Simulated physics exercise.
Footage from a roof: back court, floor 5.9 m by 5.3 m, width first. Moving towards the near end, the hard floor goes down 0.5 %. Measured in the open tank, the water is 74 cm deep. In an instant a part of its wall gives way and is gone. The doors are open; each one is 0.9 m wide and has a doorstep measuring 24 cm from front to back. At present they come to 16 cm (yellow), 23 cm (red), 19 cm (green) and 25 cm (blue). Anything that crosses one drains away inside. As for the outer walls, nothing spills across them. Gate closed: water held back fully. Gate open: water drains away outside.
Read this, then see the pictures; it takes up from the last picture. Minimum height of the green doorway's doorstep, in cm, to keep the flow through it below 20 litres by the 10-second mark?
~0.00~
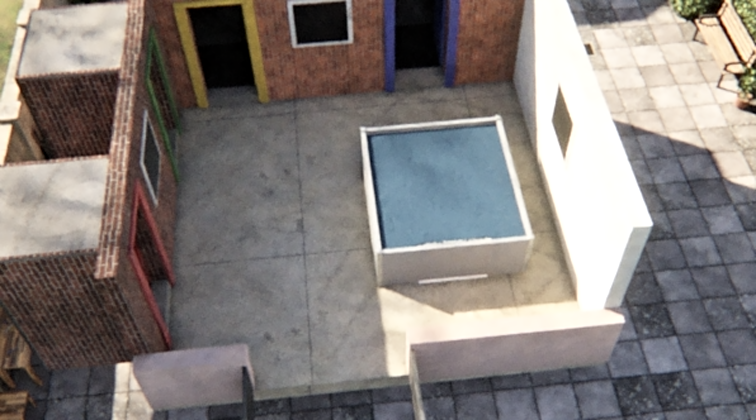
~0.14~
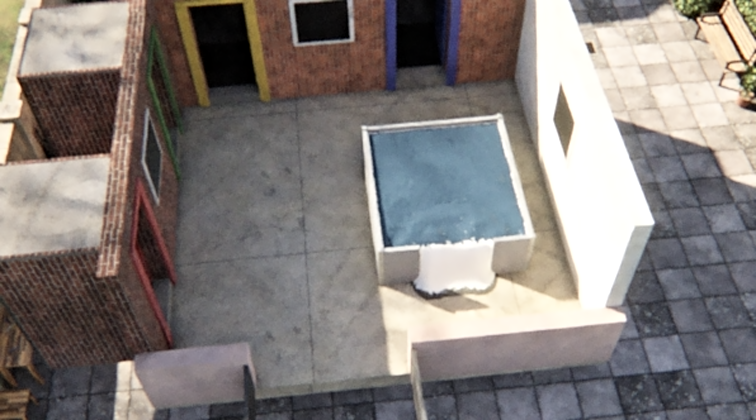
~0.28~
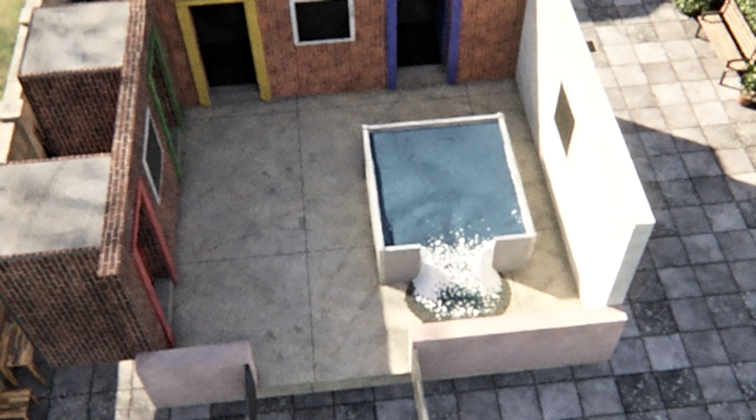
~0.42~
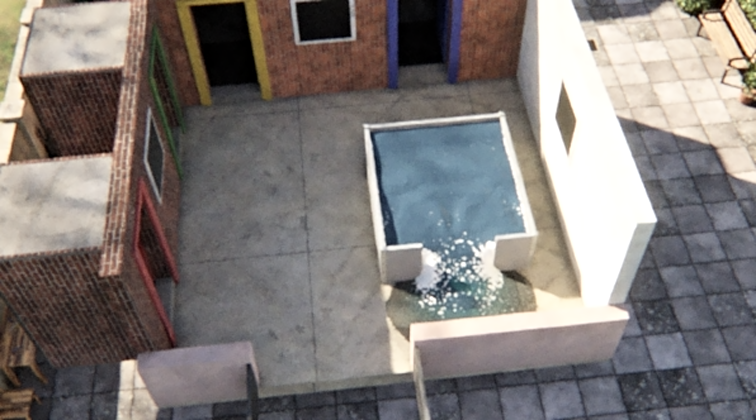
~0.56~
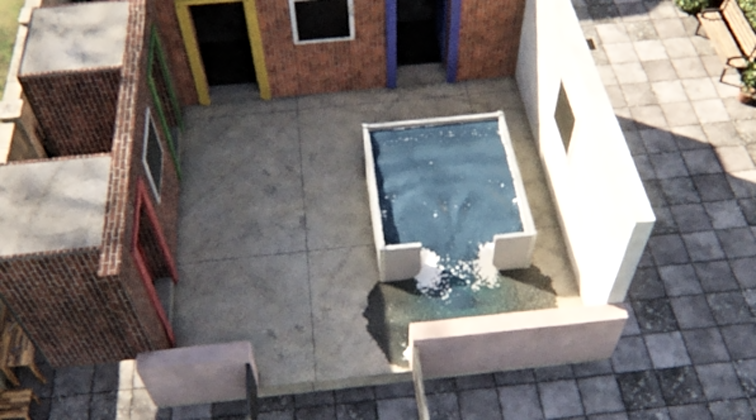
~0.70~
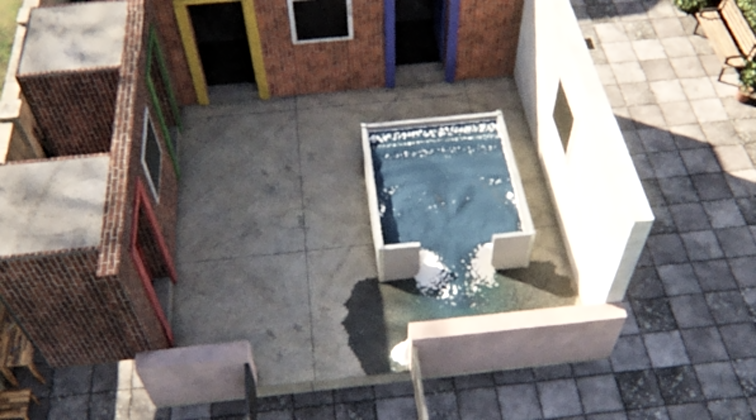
Roughly 12 cm.
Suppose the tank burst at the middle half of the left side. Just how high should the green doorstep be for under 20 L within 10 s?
Roughly 20 cm.
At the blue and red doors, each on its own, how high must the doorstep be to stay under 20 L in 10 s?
Roughly 7.0 cm for the blue door and roughly 13.0 cm for the red door.
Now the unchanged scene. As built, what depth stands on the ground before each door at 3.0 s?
Yellow door 0 cm, red door 18 cm, green door 0 cm, blue door 0 cm.
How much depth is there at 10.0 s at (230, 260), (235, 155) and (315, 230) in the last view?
Going through the spots in order gives 10, 12 and 6 centimetres.
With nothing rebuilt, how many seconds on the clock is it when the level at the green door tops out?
Peak time: About 7.0 s.
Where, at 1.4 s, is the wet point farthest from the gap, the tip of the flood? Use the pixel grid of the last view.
(262, 370).
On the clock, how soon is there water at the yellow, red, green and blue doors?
Yellow = 5.0 s, red = 2.2 s, green = 3.6 s, blue = 3.4 s.
After 1.4 s water covers 20 % of the floor, deepest (60 cm) near (583, 335); it has not reached the green door.
After 3.0 s water covers 50 % of the floor, deepest (38 cm) near (583, 335); it has not reached the green door.
After 10.0 s water covers 100 % of the floor, deepest (14 cm) near (454, 337); 11 cm at the green door, 0 litres in over its 19 cm doorstep.
At the green door as built, the water arrived by 3.7 s and peaked near 18 cm at 7.0 s.
With a doorstep of 11 cm, 28 litres would have come in within the 10 s; with 13 cm, 12 litres. So under 20 litres takes about 12 cm.
